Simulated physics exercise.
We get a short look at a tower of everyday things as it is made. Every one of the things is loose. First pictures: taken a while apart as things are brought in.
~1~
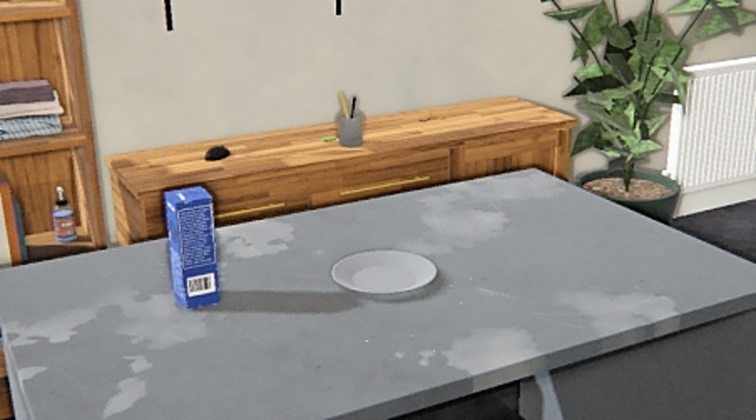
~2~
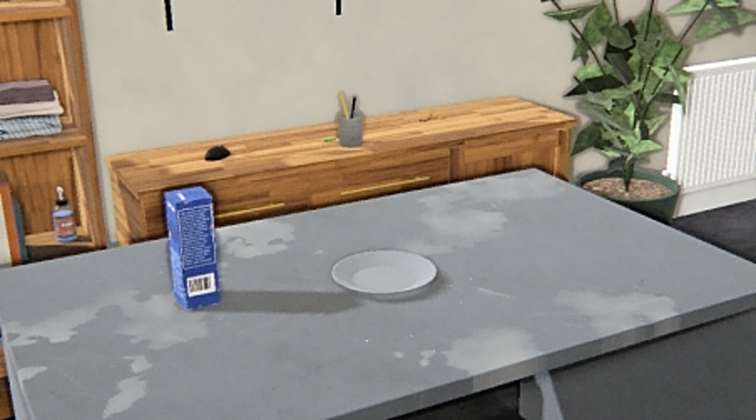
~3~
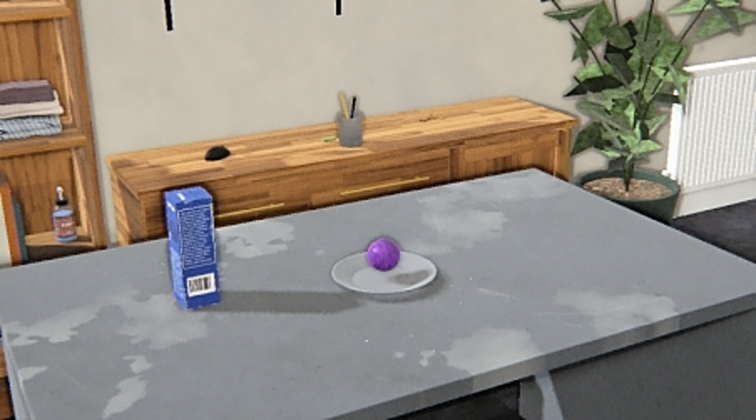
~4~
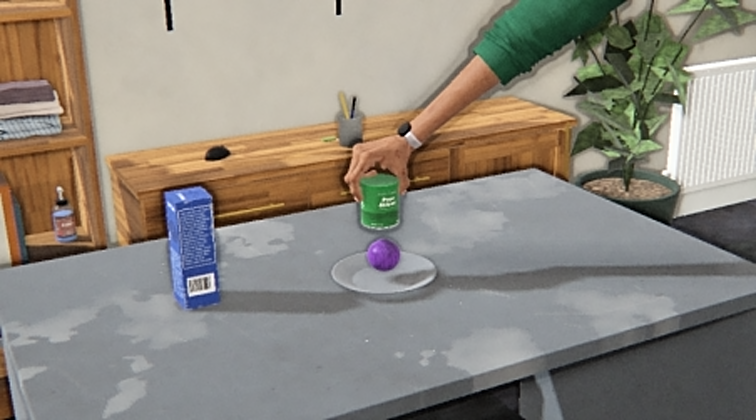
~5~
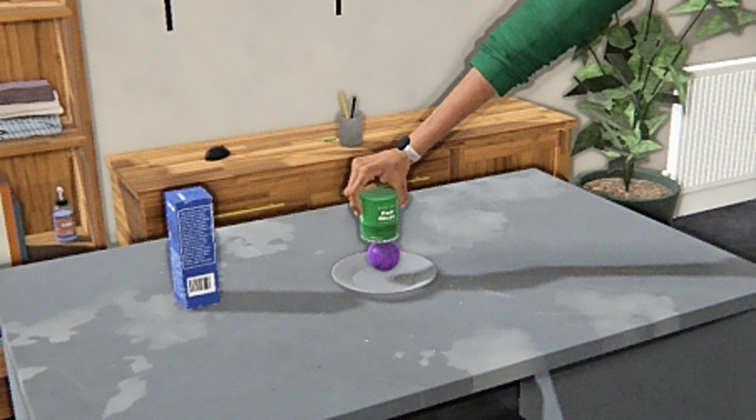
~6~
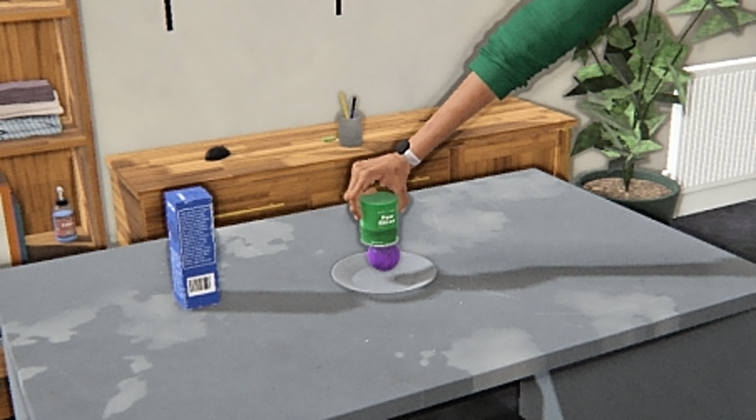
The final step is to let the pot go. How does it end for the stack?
The pile fails to rest steadily.
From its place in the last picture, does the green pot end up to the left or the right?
That would be the viewer's left.
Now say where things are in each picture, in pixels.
The last thing is not in view yet, in the first picture.
The last thing is not in view yet; blue carton (193, 248), in the second picture.
The last thing is not in view yet; grey plate (384, 276), in the third picture.
Coming down; green pot (380, 202); purple onion (384, 255), in the fourth picture.
Coming down; green pot (379, 215); blue carton (193, 248), in the fifth picture.
In place under the hand; green pot (379, 219); grey plate (384, 276), in the sixth picture.
Then, 0.40 s after the last picture, green pot now fallen.
Then, 0.50 s after the last picture, things are still on the move.
At rest, fallen, green pot; the other 3 in place. Seen from the same camera at the end, green pot near (292, 281). The pile loses its balance.
